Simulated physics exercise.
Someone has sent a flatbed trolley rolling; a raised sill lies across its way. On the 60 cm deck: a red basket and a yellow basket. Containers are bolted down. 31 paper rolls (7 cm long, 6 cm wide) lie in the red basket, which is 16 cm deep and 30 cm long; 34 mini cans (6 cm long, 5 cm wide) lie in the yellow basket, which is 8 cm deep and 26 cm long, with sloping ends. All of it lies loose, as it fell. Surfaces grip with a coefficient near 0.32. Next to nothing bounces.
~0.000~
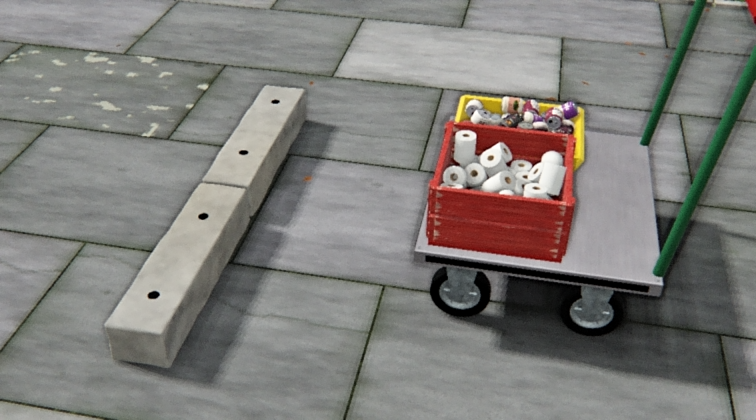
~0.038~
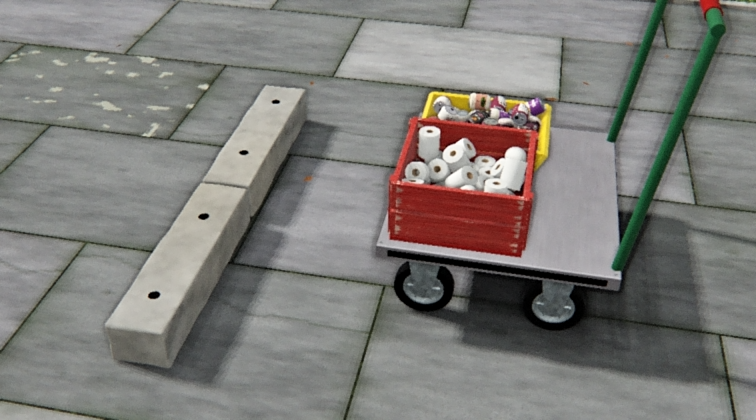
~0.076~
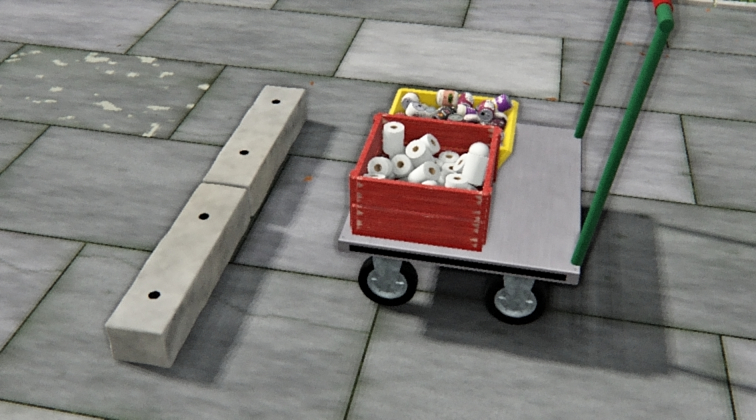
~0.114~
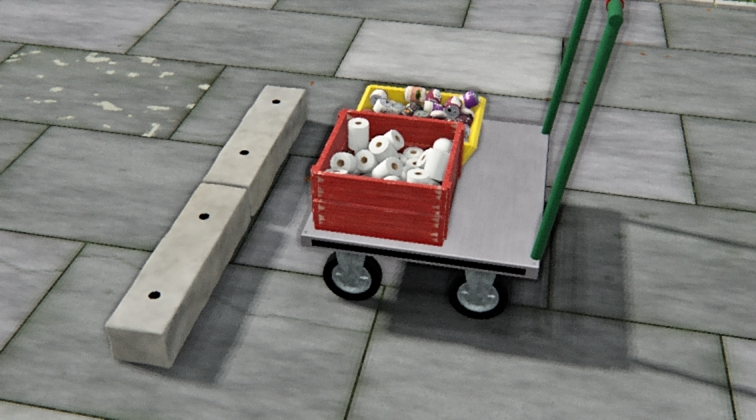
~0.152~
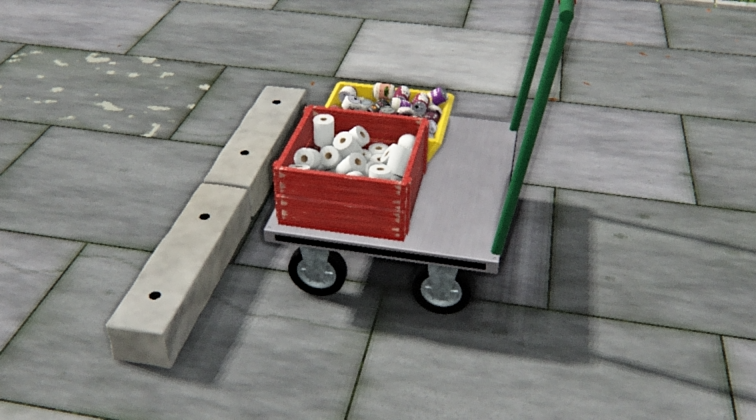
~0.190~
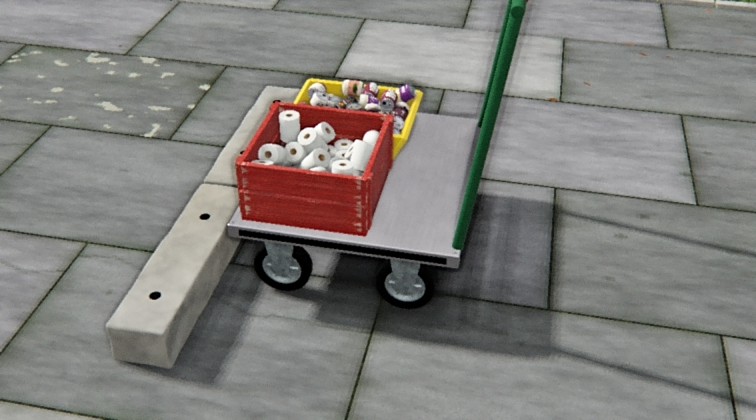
The clip shows a flatbed trolley with green handle bars rolling steadily left across grey paving toward a long raised sill, carrying a red basket of white paper rolls and a yellow basket of small cans, which ride along on its deck.
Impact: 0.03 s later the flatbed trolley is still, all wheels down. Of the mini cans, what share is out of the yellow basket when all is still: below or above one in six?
Out of the yellow basket go more than a sixth of the mini cans.
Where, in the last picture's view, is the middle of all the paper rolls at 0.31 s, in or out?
Around (260, 166).
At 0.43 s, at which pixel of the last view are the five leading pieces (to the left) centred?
At about (216, 66).
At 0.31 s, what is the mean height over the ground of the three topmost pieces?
About 44 cm.
After 0.21 s, the wheels strike.
After 0.31 s, the red basket has all 31 and the yellow basket is down by 3 of 34.
After 0.43 s, the red basket has all 31 and the yellow basket is down by 7 of 34.
After 0.66 s, the red basket is down by 1 of 31 and the yellow basket is down by 12 of 34.
Final count (at 1.17 s), the red basket is down by 1 of 31 and the yellow basket is down by 12 of 34. Asked share, 12 of 34, 35 per cent.
